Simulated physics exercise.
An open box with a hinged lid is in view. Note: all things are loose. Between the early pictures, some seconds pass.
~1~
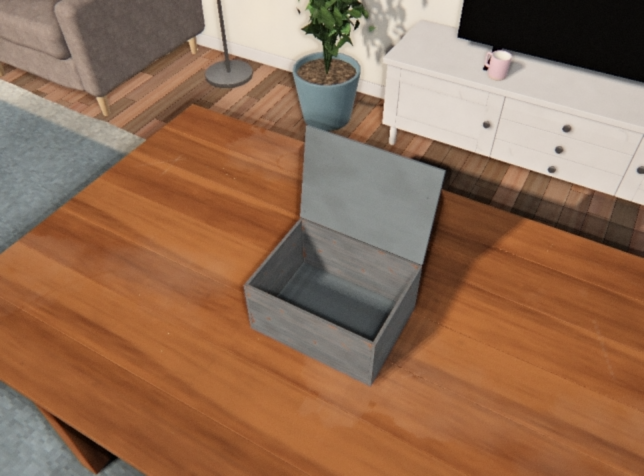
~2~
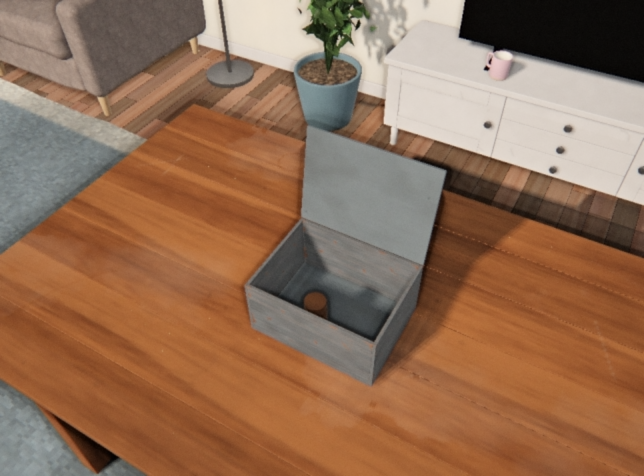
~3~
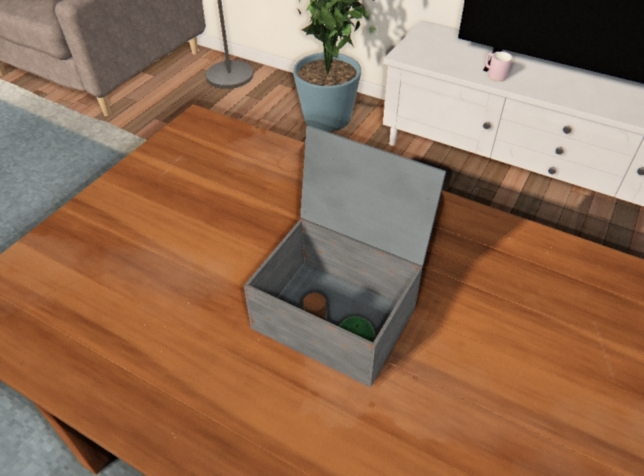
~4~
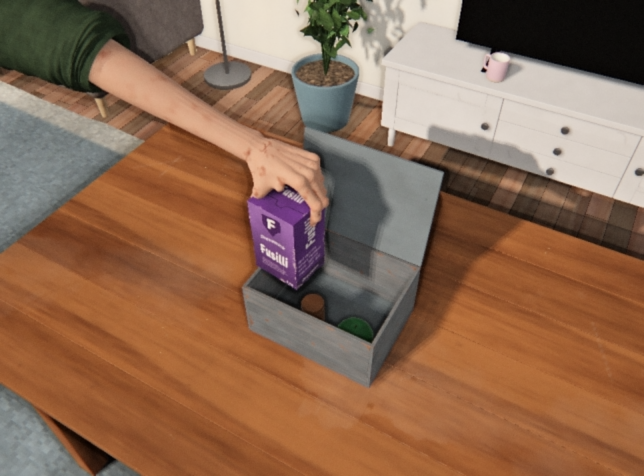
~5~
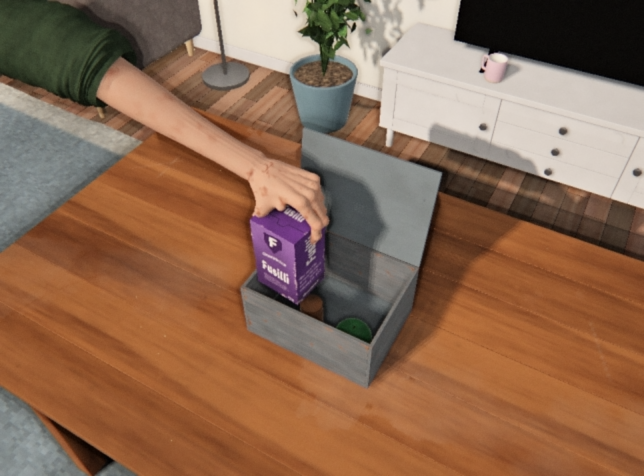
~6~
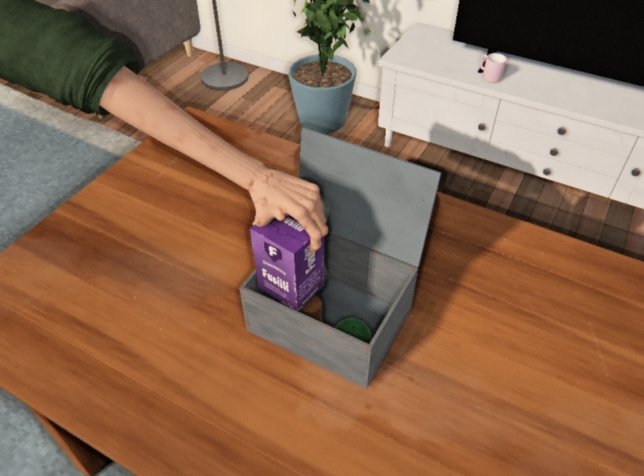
A hand lowers a purple carton into an open gray box holding brown and green items.
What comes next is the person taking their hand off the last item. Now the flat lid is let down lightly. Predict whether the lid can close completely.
The lid is kept from dropping.
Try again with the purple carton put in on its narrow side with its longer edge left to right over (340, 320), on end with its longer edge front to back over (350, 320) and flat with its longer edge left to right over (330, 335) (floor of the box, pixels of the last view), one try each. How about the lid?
With the first placement the lid ends up closed; with the second, it ends up closed; with the third, it ends up closed.
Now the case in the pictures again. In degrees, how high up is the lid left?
It comes to about 80°.
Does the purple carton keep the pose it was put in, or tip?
Looking at the last picture, the purple carton sits at an angle.
Then, 0.30 s after the last picture, purple carton tipped 36° from how it was near (283, 258).
Then, 0.60 s after the last picture, purple carton tipped 41° from how it was near (304, 276); brown shaker tipped 40° from how it was.
Then, 0.90 s after the last picture, lid starting down; purple carton tipped 45° from how it was near (315, 272); brown shaker tipped 49° from how it was.
Then, 1.20 s after the last picture, lid starting down; purple carton tipped 33° from how it was near (324, 278); brown shaker tipped 53° from how it was; green apple rolled a little.
At rest, lid 82° above the rim; tipped over in the box, brown shaker; moved from the start, purple carton; green apple in place. Seen from the same camera at the end, purple carton near (324, 278).
